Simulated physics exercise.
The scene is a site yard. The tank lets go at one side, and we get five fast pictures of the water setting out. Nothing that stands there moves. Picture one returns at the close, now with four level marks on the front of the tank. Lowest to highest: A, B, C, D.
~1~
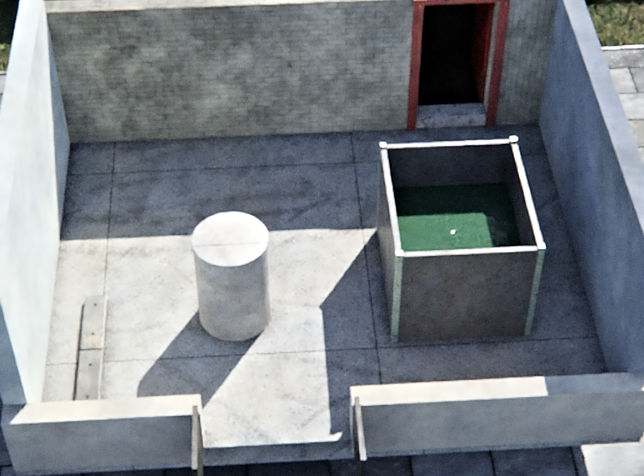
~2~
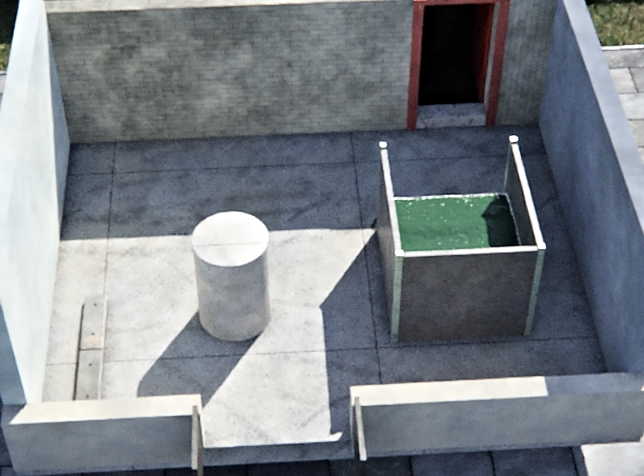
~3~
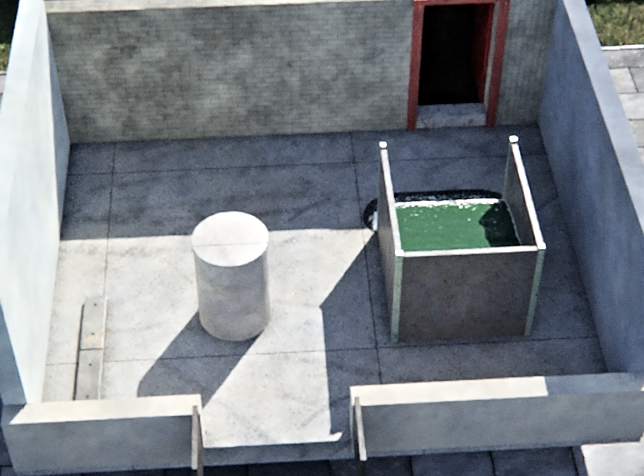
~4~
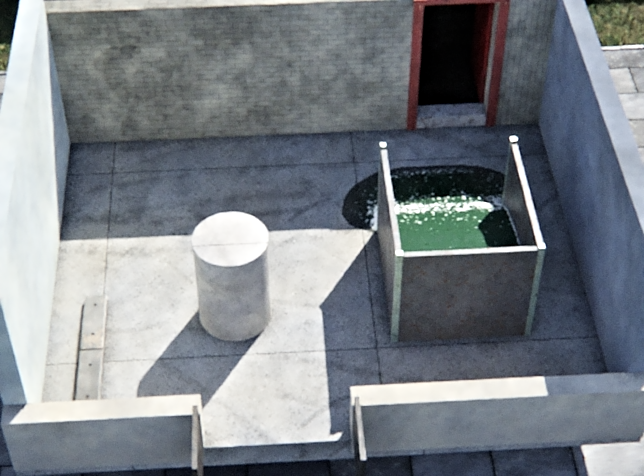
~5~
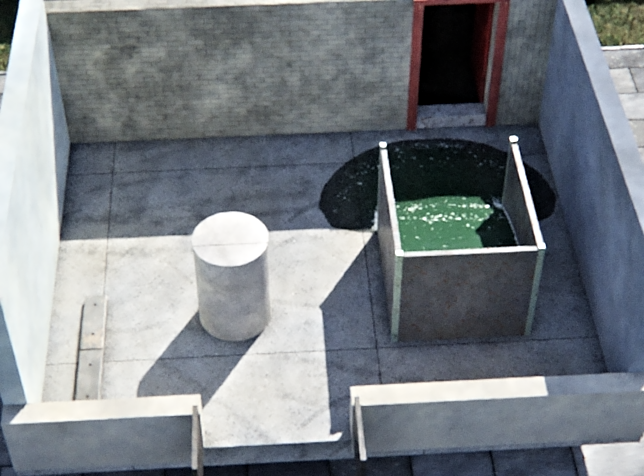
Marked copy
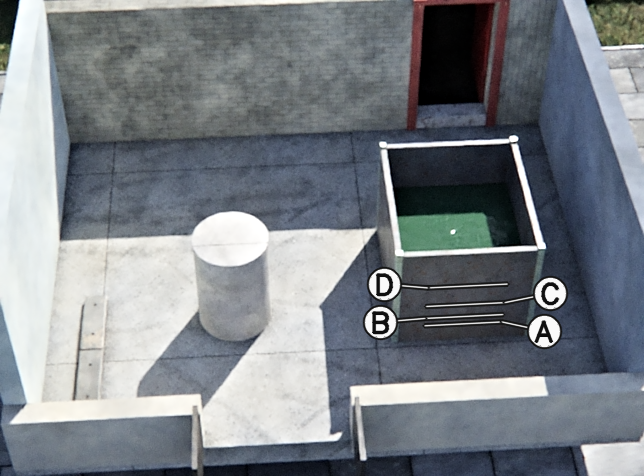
To begin with, green water sits still in a square tank in a walled yard, right of a pale cylinder and near a red doorway. The tank's back wall is suddenly gone, and the water spills out behind it, spreading a dark, widening pool across the paving toward the doorway and both sides.
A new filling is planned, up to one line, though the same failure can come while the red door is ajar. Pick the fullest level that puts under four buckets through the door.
That is mark B.
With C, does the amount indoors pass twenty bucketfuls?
No.
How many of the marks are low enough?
Two of the four.
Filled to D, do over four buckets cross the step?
Yes.
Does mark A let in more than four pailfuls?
No, that is safe.
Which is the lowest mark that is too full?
It is C.
In white, A at (463, 323); B at (464, 316); C at (465, 304); D at (467, 285); from the bottom up A, B, C, D.
With A, nothing gets over.
With B, a splash gets over, under a bucket.
With C, about 8 bucketfuls get in.
With D, dozens of bucketfuls pour in.
